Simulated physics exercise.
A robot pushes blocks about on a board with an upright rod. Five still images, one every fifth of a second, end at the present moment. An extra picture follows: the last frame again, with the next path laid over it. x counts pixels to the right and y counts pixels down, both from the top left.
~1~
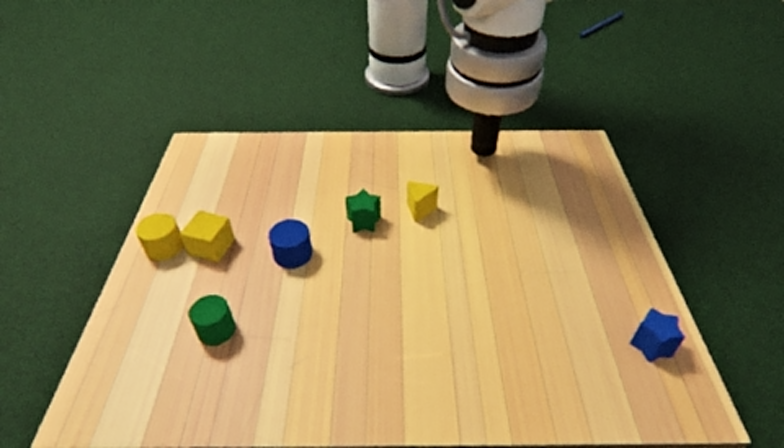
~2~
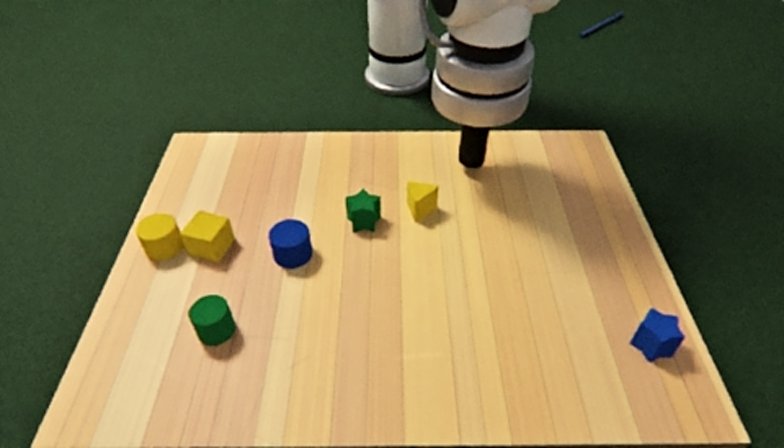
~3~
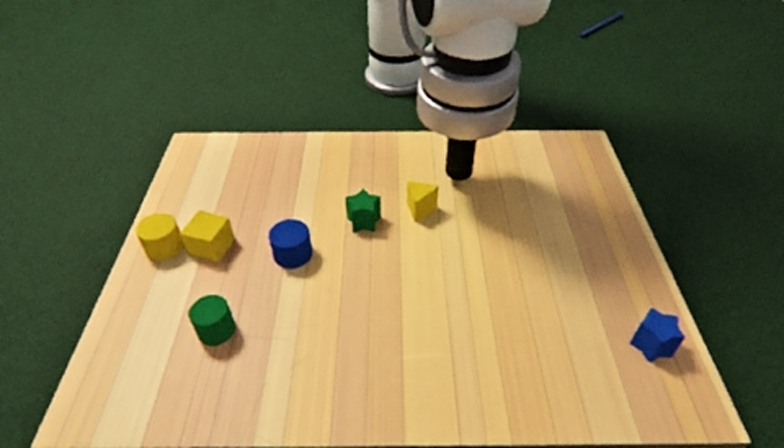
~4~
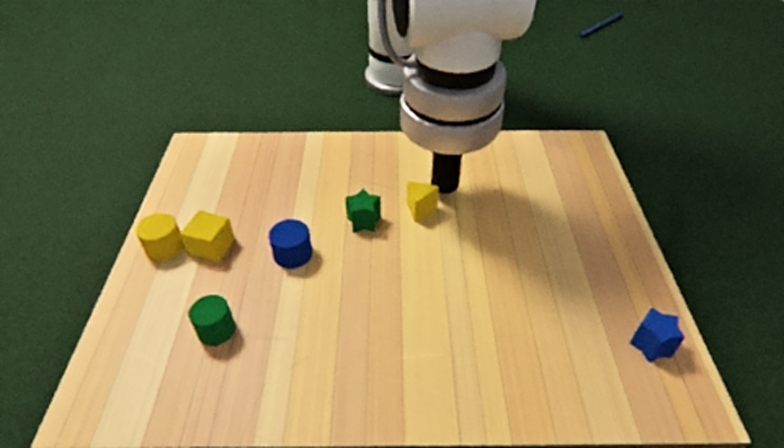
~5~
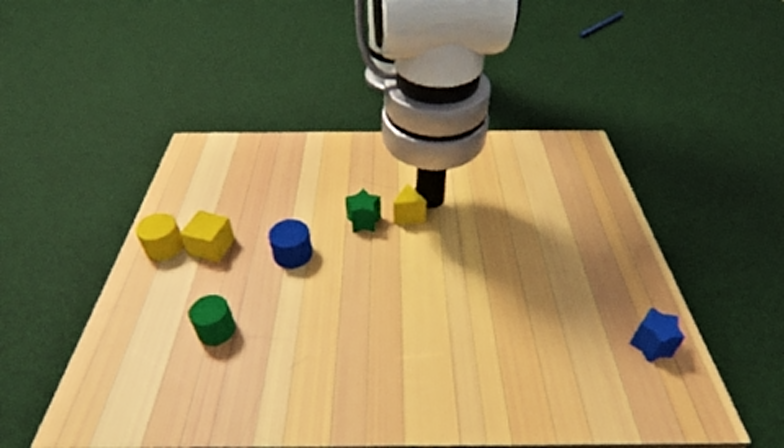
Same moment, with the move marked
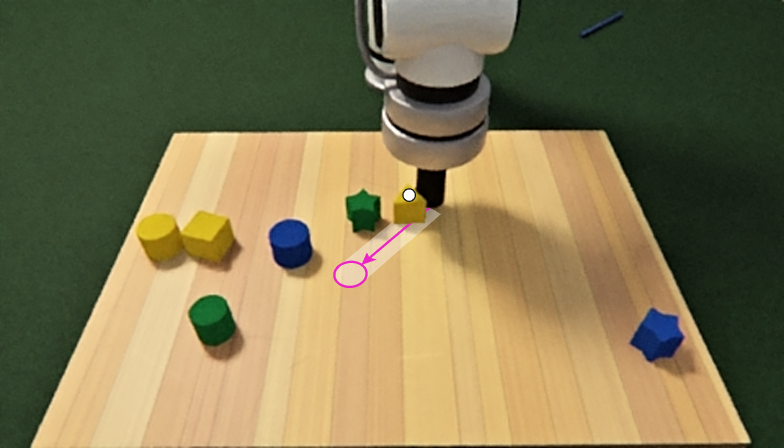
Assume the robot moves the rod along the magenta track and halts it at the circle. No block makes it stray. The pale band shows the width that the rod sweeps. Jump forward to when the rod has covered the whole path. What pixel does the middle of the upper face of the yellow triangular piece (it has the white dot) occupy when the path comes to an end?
I predict (341, 229).
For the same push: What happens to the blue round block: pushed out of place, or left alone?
It keeps its position.
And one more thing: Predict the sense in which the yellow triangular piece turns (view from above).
Viewed from overhead, the yellow triangular piece winds up turned clockwise.
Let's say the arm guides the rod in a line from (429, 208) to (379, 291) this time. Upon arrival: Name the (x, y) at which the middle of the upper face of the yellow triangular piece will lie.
At pixel (386, 211).
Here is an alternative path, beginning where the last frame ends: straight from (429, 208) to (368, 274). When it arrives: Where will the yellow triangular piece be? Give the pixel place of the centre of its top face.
About (361, 223).
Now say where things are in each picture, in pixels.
In the first picture, rod tip at (483, 149); block tops, blue round block at (289, 232); green star block at (363, 200); yellow triangular piece at (421, 189).
In the second picture, rod at (471, 160); blocks unchanged.
In the third picture, rod at (459, 172); blocks unchanged.
In the fourth picture, rod at (445, 185); blocks unchanged.
In the fifth picture, rod at (430, 199); blue round block at (289, 232); green star block at (363, 200); yellow triangular piece at (409, 195).
Path on the board, from (429, 208) to (350, 274); the dot is on the yellow triangular piece.
The first path, step by step. One third of the way, rod at (405, 220); green star block at (357, 202), turned 30° clockwise; yellow triangular piece at (380, 213), turned 25° clockwise.
Two thirds of the way, rod at (378, 242); green star block at (357, 202), turned 30° clockwise; yellow triangular piece at (350, 227), turned 50° clockwise.
At the end, rod at (350, 266); blue round block in place; green star block at (357, 202), turned 30° clockwise; yellow triangular piece at (341, 229), turned 70° clockwise.
